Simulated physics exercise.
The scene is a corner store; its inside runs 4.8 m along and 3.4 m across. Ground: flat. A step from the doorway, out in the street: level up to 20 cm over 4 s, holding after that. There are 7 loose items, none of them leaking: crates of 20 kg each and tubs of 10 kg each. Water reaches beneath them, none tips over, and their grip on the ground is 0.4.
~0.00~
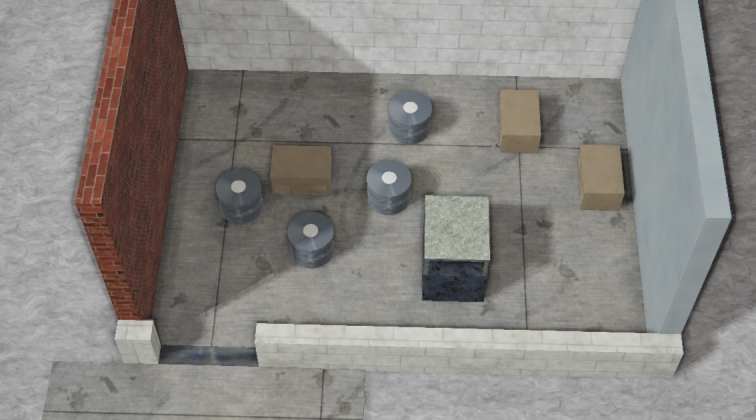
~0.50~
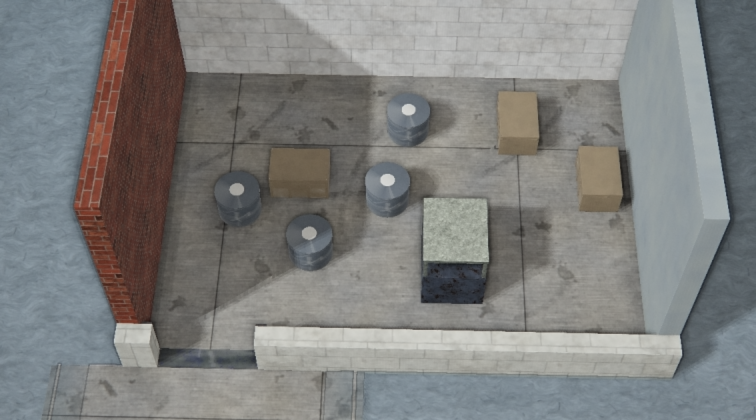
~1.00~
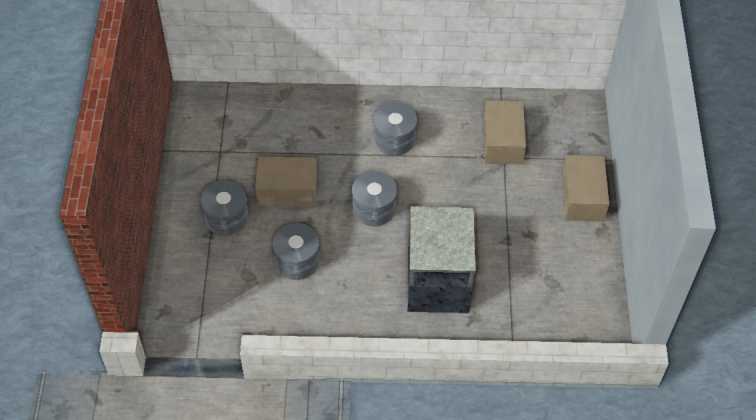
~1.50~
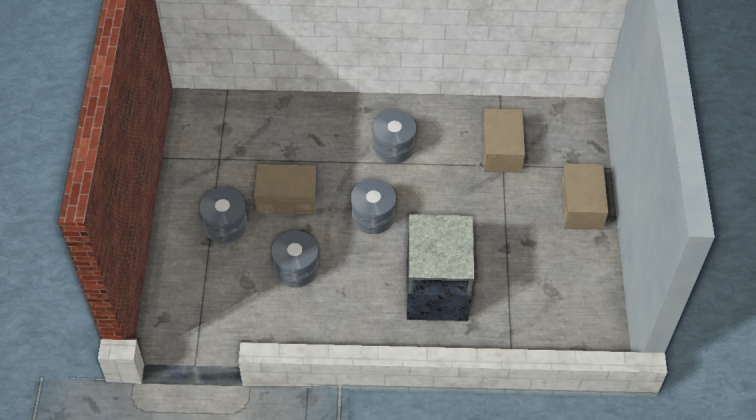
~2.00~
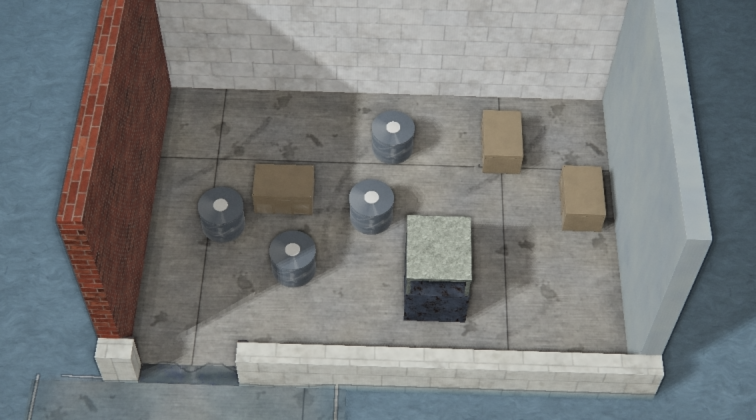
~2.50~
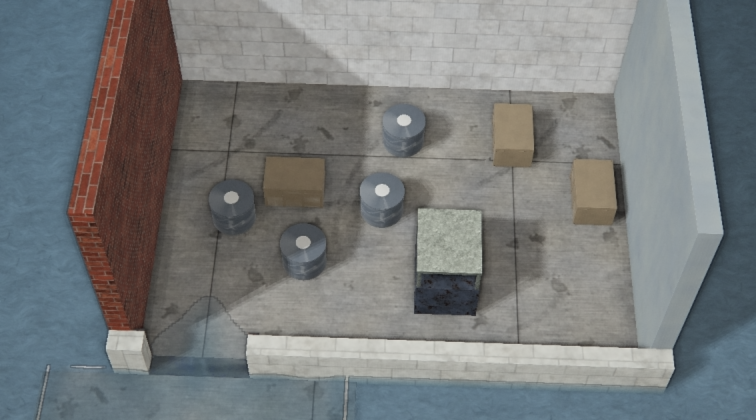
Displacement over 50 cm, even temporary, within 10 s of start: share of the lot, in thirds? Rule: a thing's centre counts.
Middle band: A third to two thirds.
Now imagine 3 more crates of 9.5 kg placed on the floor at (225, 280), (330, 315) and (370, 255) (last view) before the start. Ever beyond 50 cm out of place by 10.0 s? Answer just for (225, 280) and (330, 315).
In turn: Beyond the mark, within the mark.
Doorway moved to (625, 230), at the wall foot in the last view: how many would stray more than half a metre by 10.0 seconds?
Then it comes to 1 of them.
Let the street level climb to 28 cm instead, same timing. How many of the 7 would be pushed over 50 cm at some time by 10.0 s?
In that case the number is 7.
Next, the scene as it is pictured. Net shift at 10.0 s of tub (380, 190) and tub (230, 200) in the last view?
In that order: 0 cm, 350 cm.
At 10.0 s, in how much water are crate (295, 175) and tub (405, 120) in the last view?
Close to 8 and 4 centimetres.
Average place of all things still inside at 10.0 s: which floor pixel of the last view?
Roughly at (460, 178).
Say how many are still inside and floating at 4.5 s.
Count at that moment: 0.
After 3.5 s 0 of 7 are over 50 cm from their spots; 0 afloat.
After 4.5 s 0 of 7 are over 50 cm from their spots; 0 afloat.
After 7.0 s 1 of 7 are over 50 cm from their spots; 1 afloat.
After 10.0 s 3 of 7 are over 50 cm from their spots, and 3 have been at some point; 0 afloat.
